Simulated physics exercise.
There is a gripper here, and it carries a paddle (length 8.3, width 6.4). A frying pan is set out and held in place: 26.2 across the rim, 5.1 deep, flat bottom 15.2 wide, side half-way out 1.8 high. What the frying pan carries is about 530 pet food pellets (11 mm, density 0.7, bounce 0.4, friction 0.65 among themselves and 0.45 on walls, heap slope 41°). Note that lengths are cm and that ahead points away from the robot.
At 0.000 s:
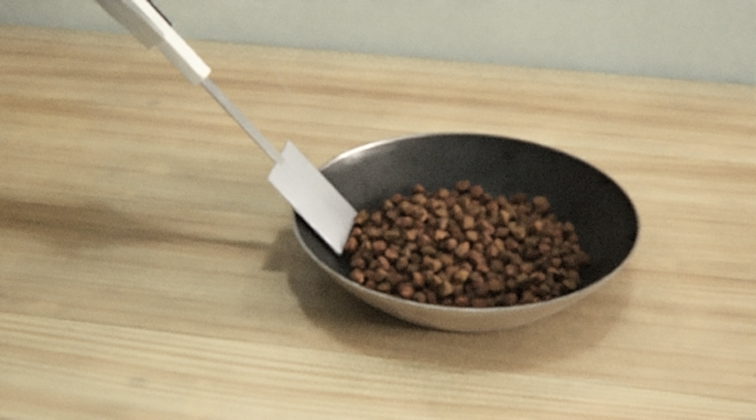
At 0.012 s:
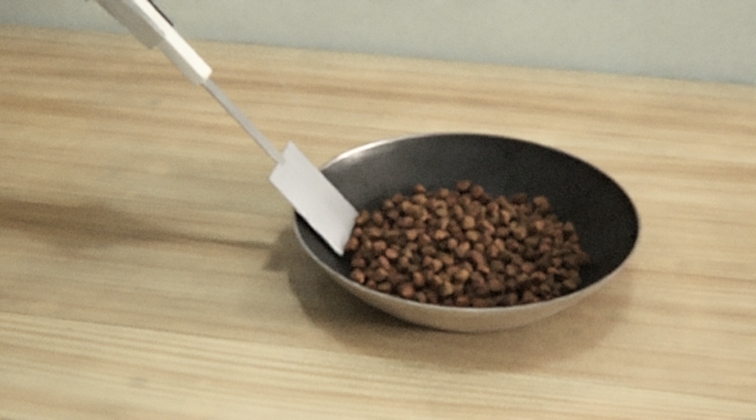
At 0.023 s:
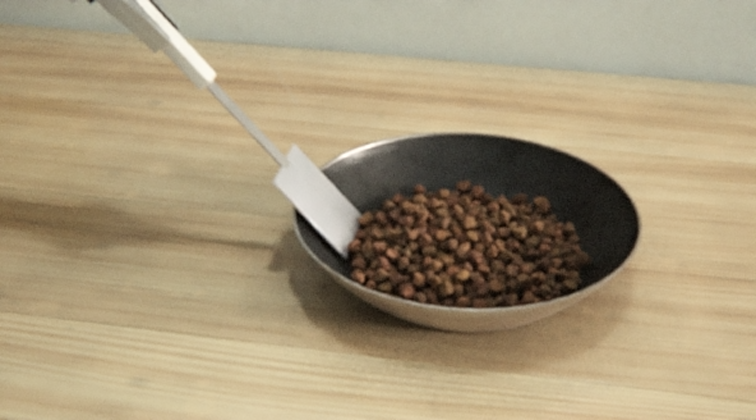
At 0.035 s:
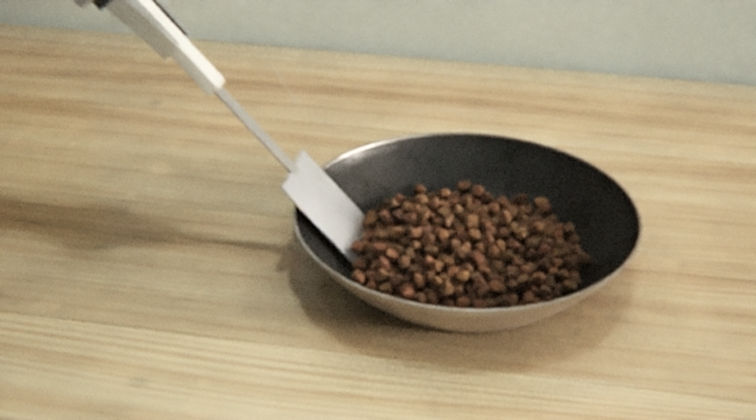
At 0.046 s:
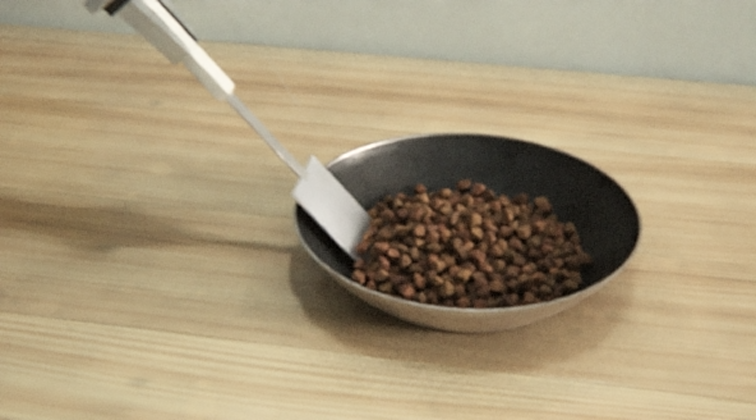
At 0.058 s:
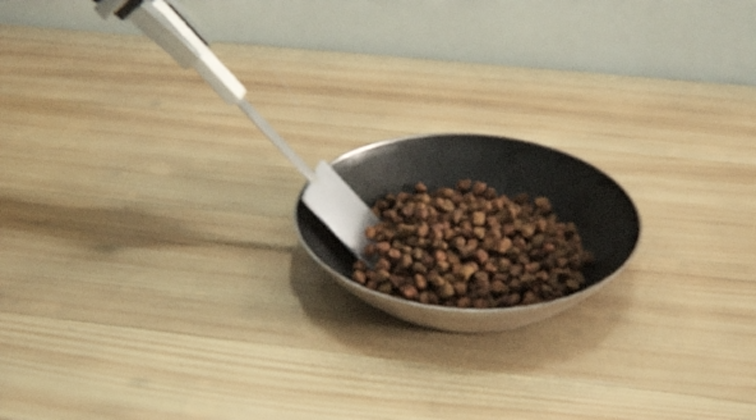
Gripper holding a pale paddle, easing it slightly right and down against brown pellets heaped in a dark frying pan.
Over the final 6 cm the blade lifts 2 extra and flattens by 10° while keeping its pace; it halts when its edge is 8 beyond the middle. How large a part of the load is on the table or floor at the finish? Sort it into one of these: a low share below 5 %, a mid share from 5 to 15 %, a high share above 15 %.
A mid share, from 5 to 15 %.
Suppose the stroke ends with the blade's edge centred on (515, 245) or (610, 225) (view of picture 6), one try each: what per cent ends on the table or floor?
Respectively some 0 and 30 percent end on the table or floor.
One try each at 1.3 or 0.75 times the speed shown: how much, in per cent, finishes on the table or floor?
Roughly 10 per cent on the first try and 5 per cent on the second.
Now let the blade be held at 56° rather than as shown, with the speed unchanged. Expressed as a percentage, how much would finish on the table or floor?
It would then be close to 10 %.
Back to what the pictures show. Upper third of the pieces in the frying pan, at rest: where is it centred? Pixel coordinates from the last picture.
It is centred around (585, 236).
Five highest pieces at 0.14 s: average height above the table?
5 cm.
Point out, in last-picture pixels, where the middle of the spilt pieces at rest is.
(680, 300) or thereabouts.
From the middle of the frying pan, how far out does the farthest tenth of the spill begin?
I'd put it at about 20 centimetres.
After 0.14 s, sloping 48°, highest piece 5 above the table; 526 in the frying pan.
After 0.21 s, sloping 45°, highest piece 6 above the table; 526 in the frying pan.
After 0.45 s, sloping 38°, highest piece 7 above the table; 481 in the frying pan, 43 on the table or floor, 2 on the blade or in flight.
After 1.50 s, sloping 38°, highest piece 7 above the table; 478 in the frying pan, 48 on the table or floor.
In the end, 478 in the frying pan, 48 on the table or floor. That is 9 % on the table or floor.
